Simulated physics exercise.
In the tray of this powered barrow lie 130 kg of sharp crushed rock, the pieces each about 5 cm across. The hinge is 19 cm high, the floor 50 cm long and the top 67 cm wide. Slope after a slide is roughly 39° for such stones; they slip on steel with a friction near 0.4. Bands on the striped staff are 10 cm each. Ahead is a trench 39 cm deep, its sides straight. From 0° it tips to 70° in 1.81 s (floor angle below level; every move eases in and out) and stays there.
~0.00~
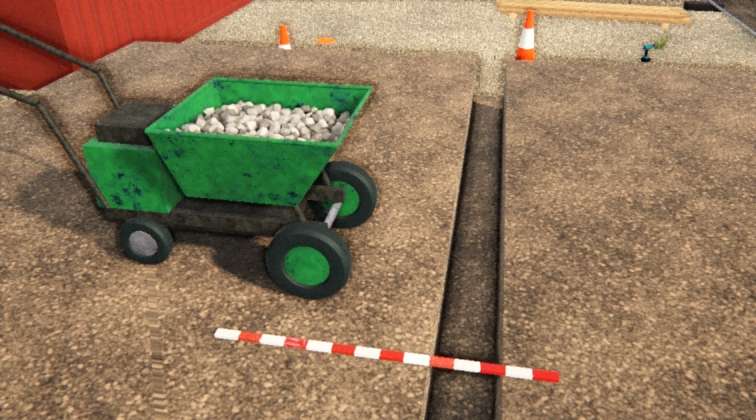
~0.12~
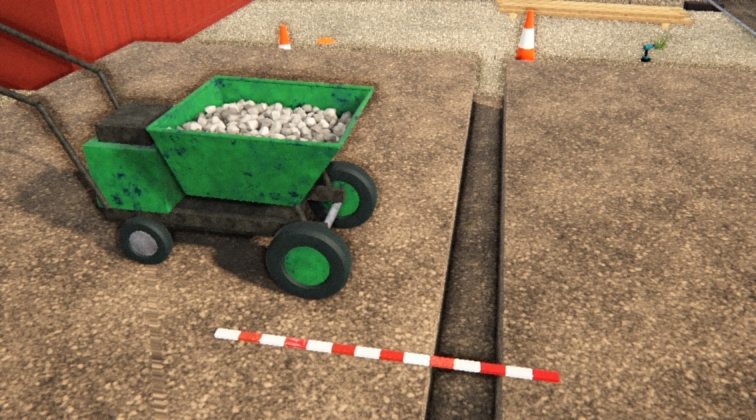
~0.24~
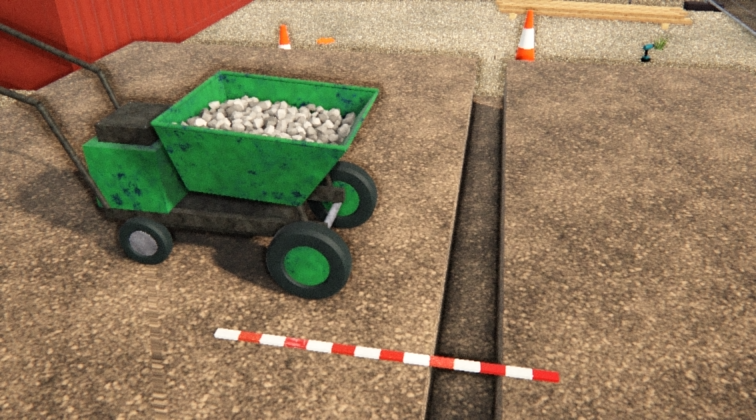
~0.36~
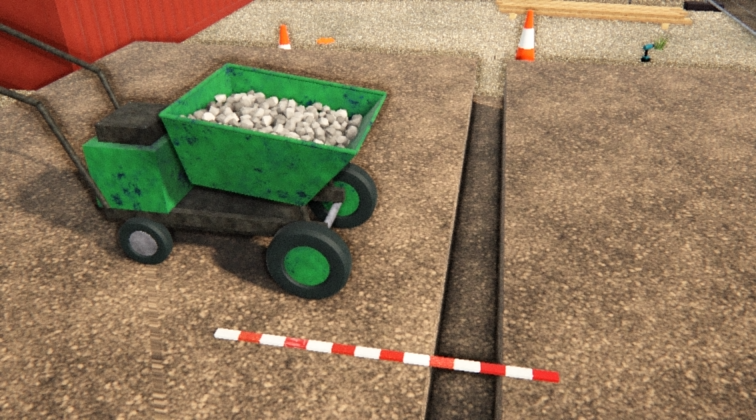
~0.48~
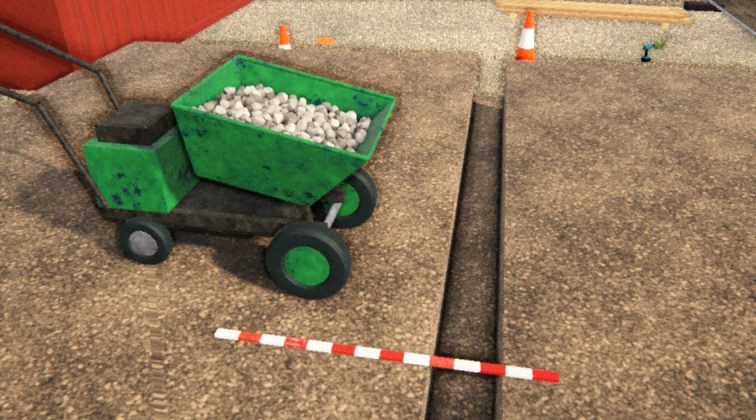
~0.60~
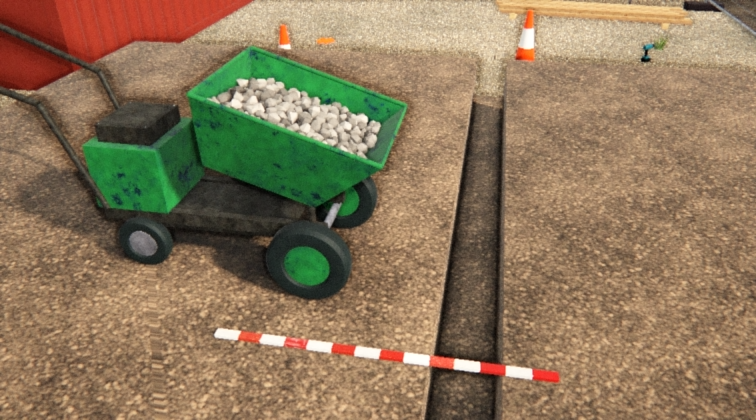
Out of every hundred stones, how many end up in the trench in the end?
Around 57 in every hundred.
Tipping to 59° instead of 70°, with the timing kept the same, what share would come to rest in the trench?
Roughly 10%.
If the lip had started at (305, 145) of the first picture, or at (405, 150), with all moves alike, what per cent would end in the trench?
60 and 15 %.
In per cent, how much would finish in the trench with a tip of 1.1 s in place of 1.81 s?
Then some 55 per cent would.
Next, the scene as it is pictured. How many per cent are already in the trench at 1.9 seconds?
By then, around 15 percent.
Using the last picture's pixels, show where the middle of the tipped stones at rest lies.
Somewhere around (474, 321) in the last picture.
After 1.4 s the floor is at 59°; 100 % in the tray; the foremost stones are at (439, 216).
After 1.9 s the floor is at 70°; 84 % in the tray, 14 % in the trench, 1 % past the trench; the foremost stones are at (519, 279).
After 2.3 s the floor is at 70°; 69 % in the tray, 28 % in the trench, 4 % past the trench; the foremost stones are at (559, 291).
After 4.2 s the floor is at 70°; 39 % in the tray, 57 % in the trench, 4 % past the trench; the foremost stones are at (571, 299).
